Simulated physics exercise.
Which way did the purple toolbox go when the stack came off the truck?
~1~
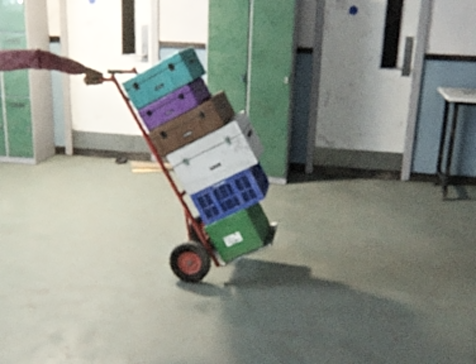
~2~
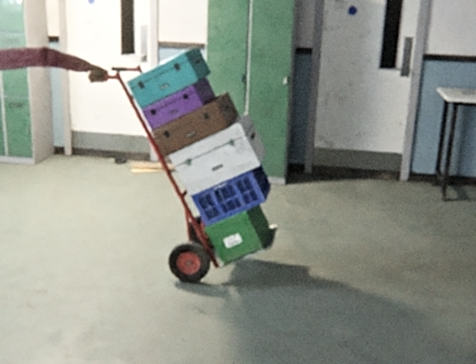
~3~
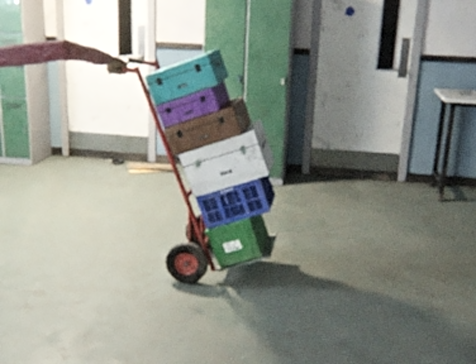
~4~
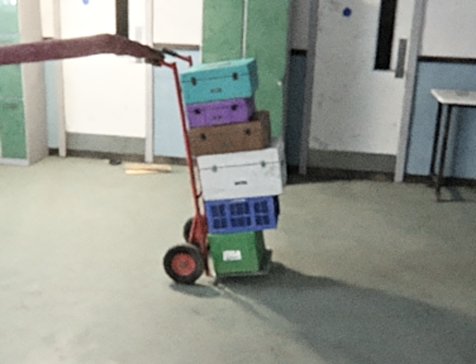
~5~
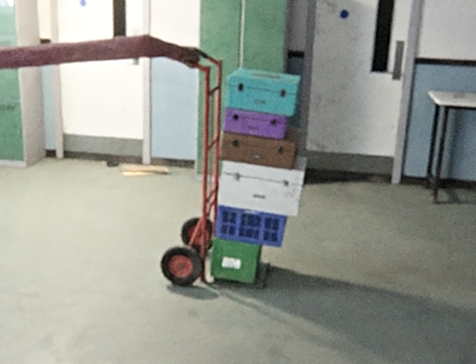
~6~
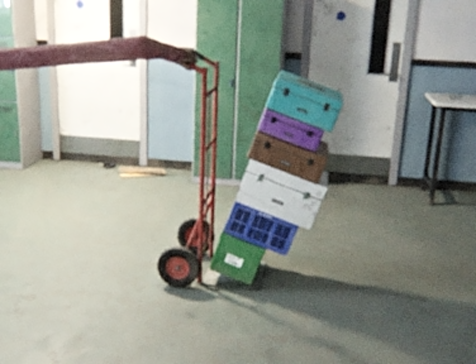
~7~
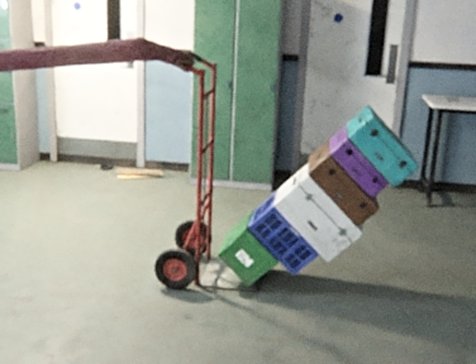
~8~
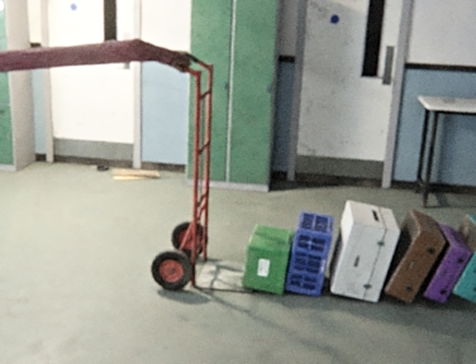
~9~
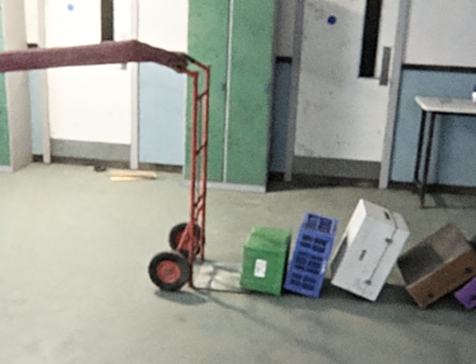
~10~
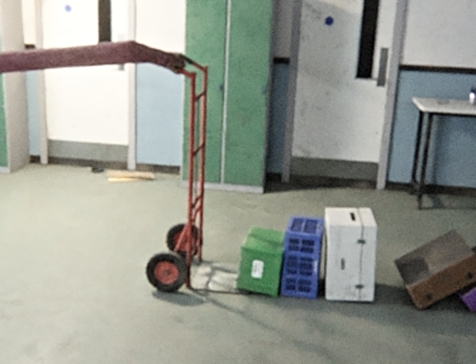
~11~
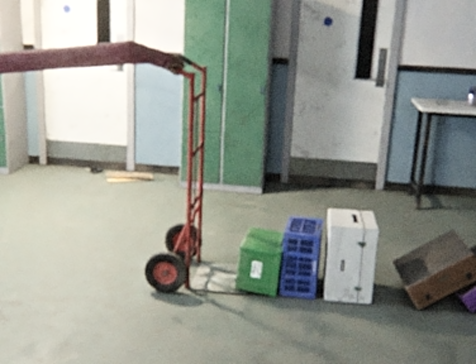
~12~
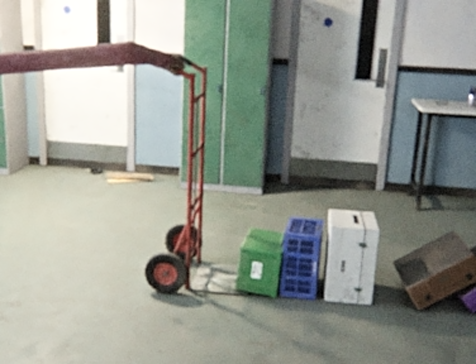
The purple toolbox went to the right, falling away from the truck and down towards the floor.
A tall stack of colourful boxes toppled off a red sack truck as an arm at the left tipped it upright. They fell to the right and ended in a row along the floor, the green one nearest the truck.
